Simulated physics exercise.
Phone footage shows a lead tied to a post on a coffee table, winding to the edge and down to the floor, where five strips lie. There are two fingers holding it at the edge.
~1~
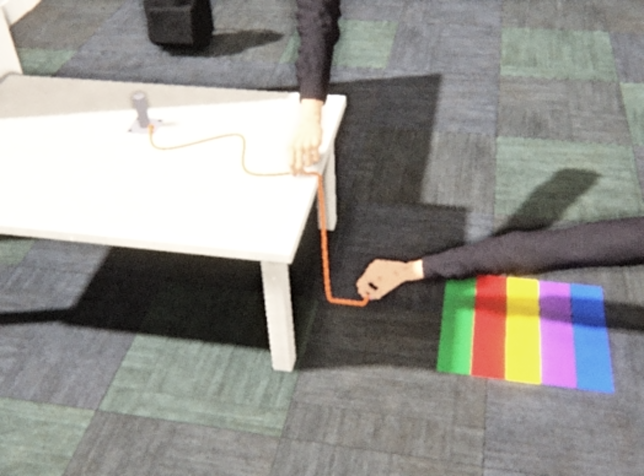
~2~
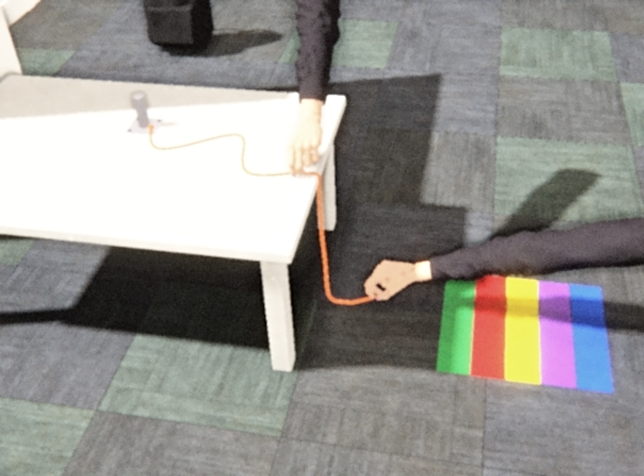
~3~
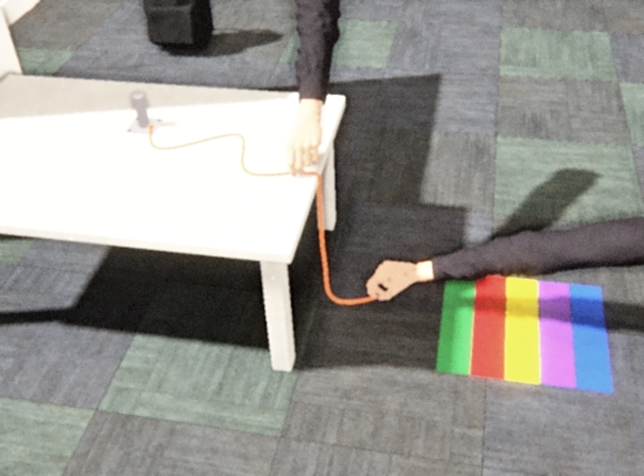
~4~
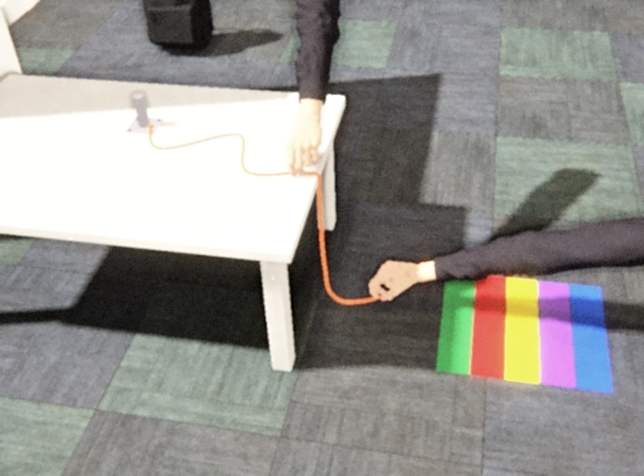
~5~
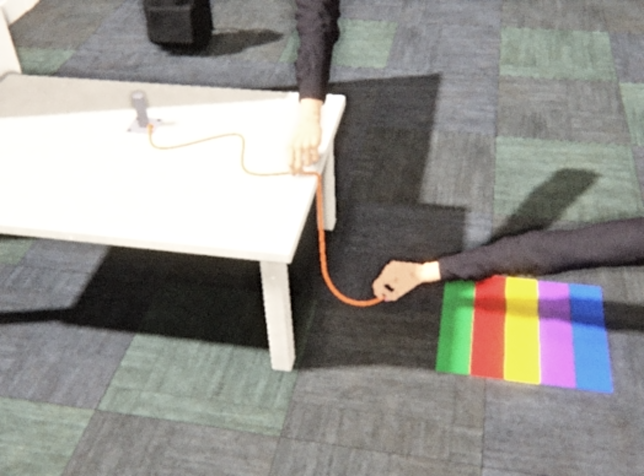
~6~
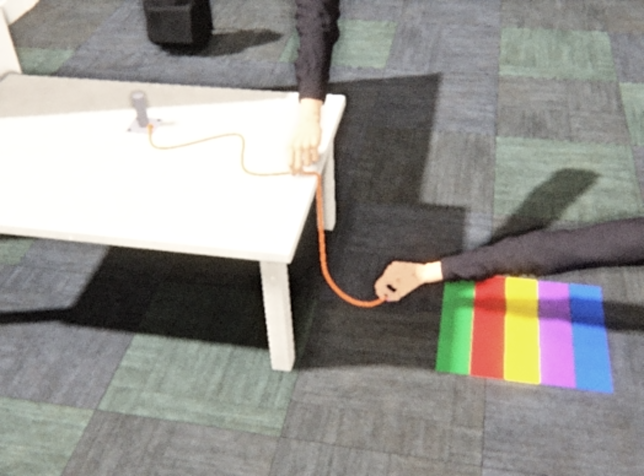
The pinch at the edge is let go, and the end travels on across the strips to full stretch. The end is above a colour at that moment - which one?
The purple one.
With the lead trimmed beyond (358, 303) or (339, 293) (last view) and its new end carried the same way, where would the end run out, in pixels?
In order, about (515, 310) and about (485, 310).
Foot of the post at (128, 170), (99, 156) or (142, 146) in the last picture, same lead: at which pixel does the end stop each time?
About (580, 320), then (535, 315), then (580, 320).
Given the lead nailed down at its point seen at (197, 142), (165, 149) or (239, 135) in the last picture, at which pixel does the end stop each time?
Expect roughly (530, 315) for the first, (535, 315) for the second and (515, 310) for the third.
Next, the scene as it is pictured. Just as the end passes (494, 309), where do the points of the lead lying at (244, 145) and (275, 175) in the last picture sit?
They end up close to (285, 151) and (332, 191).
Soon after, end near (494, 309); over red.
After that, end near (536, 314); over yellow.
At the stop, end near (561, 317); over purple. Over purple.
